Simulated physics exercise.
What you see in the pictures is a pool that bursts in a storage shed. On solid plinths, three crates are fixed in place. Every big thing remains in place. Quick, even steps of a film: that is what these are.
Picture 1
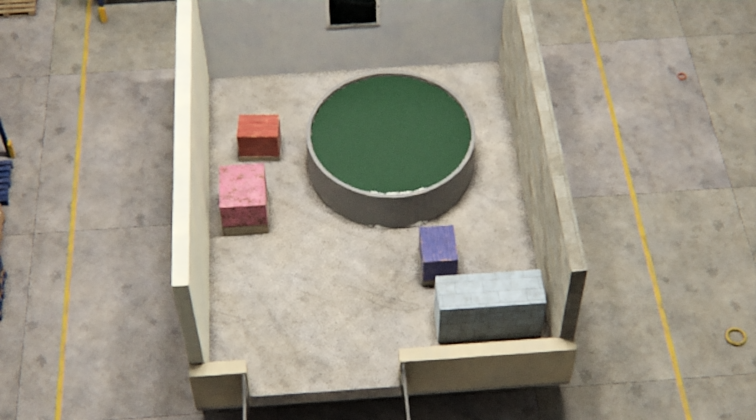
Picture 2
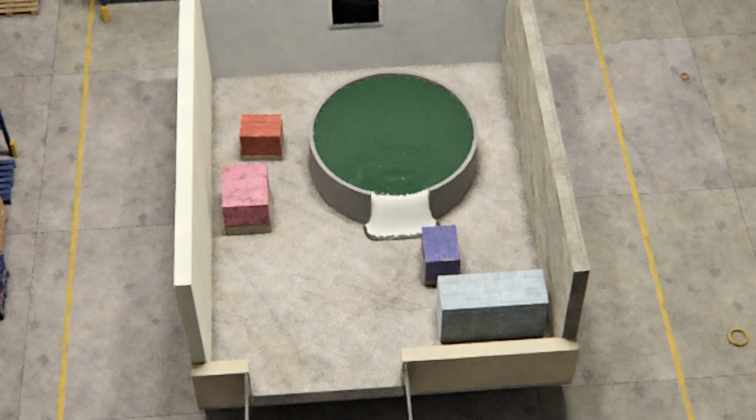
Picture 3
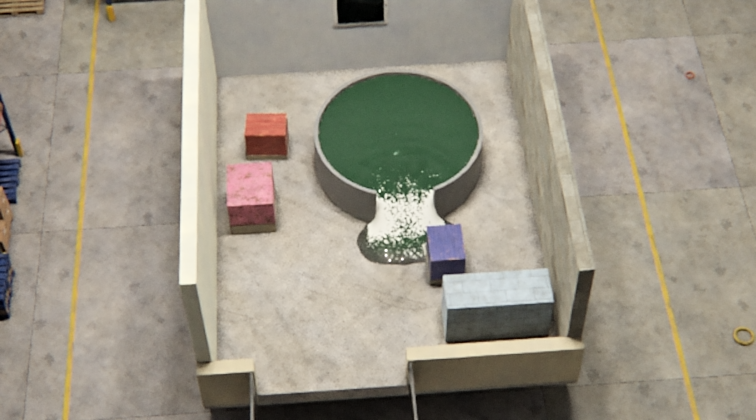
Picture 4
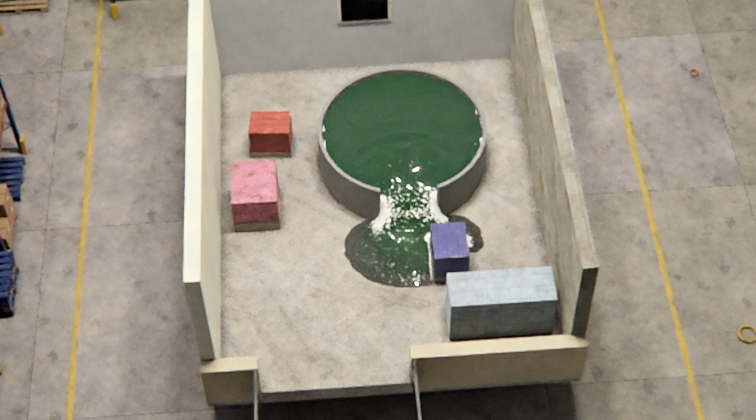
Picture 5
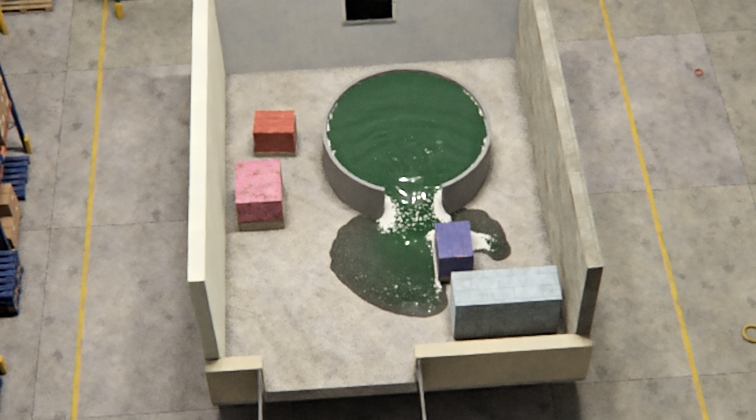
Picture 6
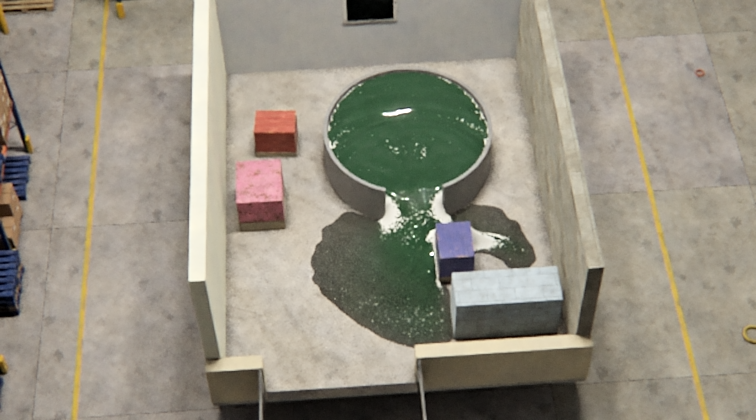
In a storage shed, a round pool of green liquid bursts at its front, spilling across the floor and around a purple block.
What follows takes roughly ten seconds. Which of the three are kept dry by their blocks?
Result: The red crate has no water on it afterwards. The blue crate has water on it afterwards. The pink crate has no water on it afterwards.
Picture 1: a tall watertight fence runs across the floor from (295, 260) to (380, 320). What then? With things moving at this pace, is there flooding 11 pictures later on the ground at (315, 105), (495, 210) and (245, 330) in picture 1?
The first point comes out unwetted, the next inundated, the last unwetted.
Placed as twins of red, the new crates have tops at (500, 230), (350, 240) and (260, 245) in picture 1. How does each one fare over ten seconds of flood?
So, in the order given: Flooded, flooded, untouched.
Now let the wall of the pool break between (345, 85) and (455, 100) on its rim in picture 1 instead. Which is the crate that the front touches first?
The red one, by my reading.
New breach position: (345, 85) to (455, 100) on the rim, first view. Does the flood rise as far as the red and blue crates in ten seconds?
In that case the red one is flooded and the blue one is flooded.
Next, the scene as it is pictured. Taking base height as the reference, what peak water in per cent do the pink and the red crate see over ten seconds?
About 40 % and 60 %.
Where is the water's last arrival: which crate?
Last is the one in red.
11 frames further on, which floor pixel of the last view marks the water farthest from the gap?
I'd go with roughly (227, 382).
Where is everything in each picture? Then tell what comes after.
The pool at (391, 134) is whole and still, in the first picture.
Water pours out at (400, 215) and has run to a hidden place, in the second picture.
The front is at a hidden place, out from the gap at (405, 216), in the third picture.
The front is at (374, 277), out from the gap at (409, 214), in the fourth picture.
The front is at (414, 313), out from the gap at (413, 213), in the fifth picture.
The front is at (439, 342), out from the gap at (414, 212), in the sixth picture.
A moment on, water covers 40 % of the floor; the red crate not reached, the blue crate water round its plinth, the pink crate not reached.
Next, water covers 50 % of the floor; the red crate not reached, the blue crate water round its plinth, the pink crate water round its plinth.
Then, water covers 60 % of the floor; the red crate not reached, the blue crate water round its plinth, the pink crate water round its plinth.
Later, water covers 85 % of the floor; the red crate water round its plinth, the blue crate water round its plinth, the pink crate water round its plinth.
In the end, water covers 100 % of the floor; the red crate stayed above the water, the blue crate was topped, the pink crate stayed above the water.
